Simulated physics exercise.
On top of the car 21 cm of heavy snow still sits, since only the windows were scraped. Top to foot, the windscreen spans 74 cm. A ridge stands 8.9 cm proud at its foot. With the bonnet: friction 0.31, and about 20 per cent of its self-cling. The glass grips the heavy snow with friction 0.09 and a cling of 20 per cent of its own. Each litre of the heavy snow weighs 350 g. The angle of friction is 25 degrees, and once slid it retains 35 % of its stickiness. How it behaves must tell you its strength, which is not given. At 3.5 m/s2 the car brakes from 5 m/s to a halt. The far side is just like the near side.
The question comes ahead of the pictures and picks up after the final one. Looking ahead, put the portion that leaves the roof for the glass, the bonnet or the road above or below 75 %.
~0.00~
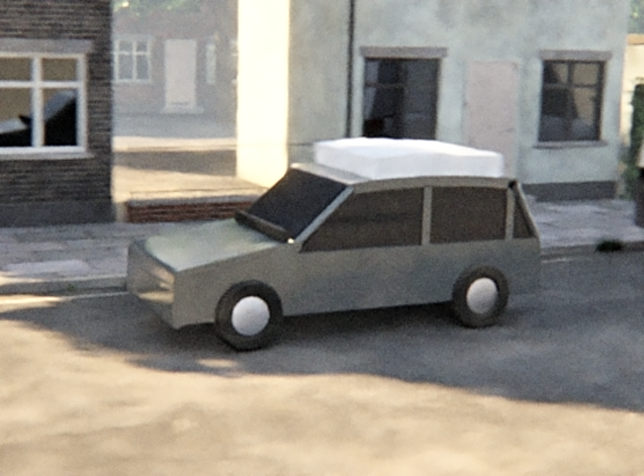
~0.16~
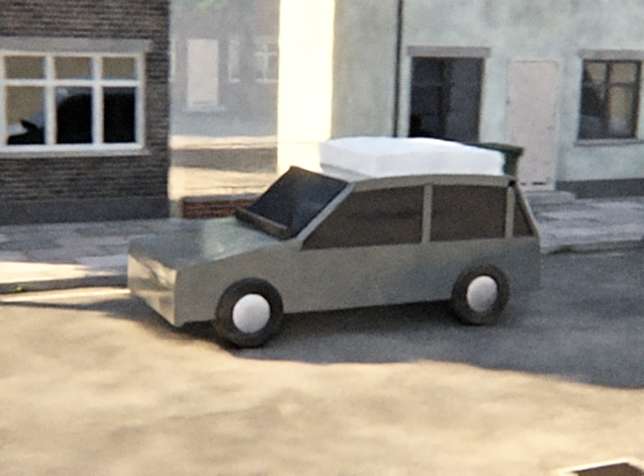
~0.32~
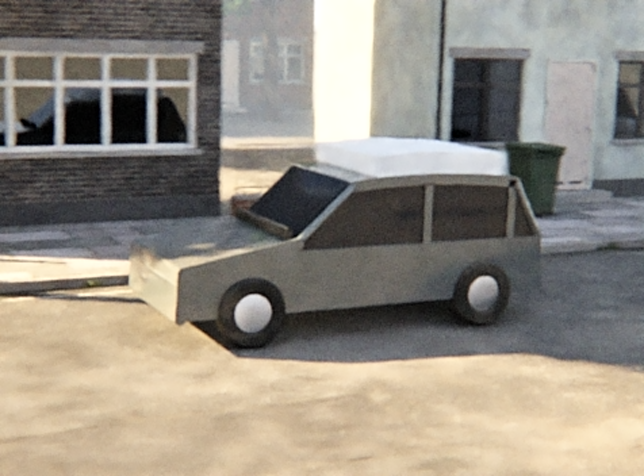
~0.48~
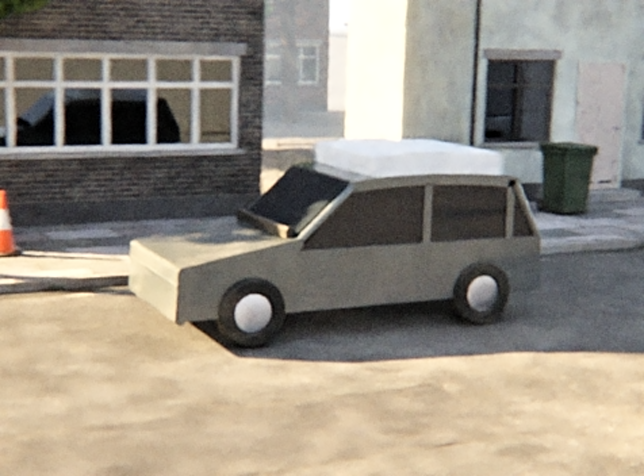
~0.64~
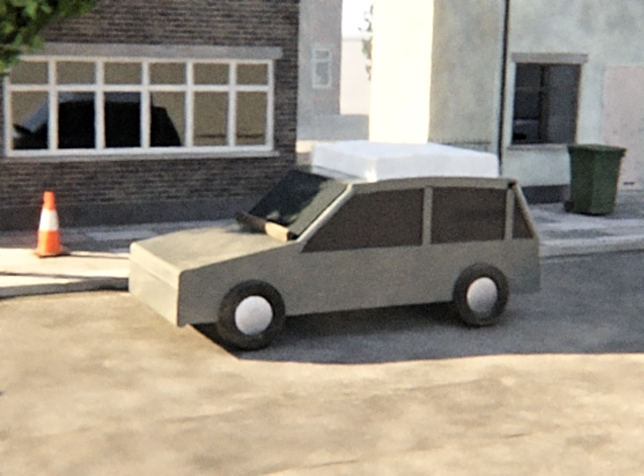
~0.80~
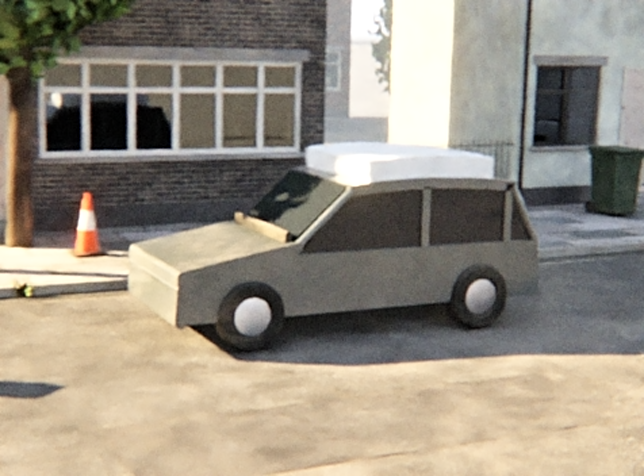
Smaller than 75 %.
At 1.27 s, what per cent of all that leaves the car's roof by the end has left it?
Some 10 in a hundred.
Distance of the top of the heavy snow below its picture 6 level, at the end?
I'd put it at close to 0 cm.
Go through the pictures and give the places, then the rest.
The first picture shows front end of the heavy snow at (376, 158).
The second picture shows front end of the heavy snow at (376, 171).
The third picture shows front end of the heavy snow at (377, 171), its middle shifted 5 mm.
The fourth picture shows front end of the heavy snow at (375, 172), its middle shifted 1.6 cm.
The fifth picture shows front end of the heavy snow at (373, 166), its middle shifted 3.8 cm.
The sixth picture shows front end of the heavy snow at (368, 168), its middle shifted 7.6 cm.
By 1.27 s, 94 % of the snow is on the roof, 6 % on the glass, none on the bonnet and none has gone off the nose.
By 1.82 s, 56 % of the snow is on the roof, 35 % on the glass, 10 % on the bonnet and none has gone off the nose.
By 2.38 s, 48 % of the snow is on the roof, 19 % on the glass, 31 % on the bonnet and 2 % has gone off the nose.
By 2.93 s, 48 % of the snow is on the roof, 19 % on the glass, 29 % on the bonnet and 4 % has gone off the nose.
By 3.20 s, at the end, 48 % of the snow is on the roof, 19 % on the glass, 29 % on the bonnet and 4 % has gone off the nose.
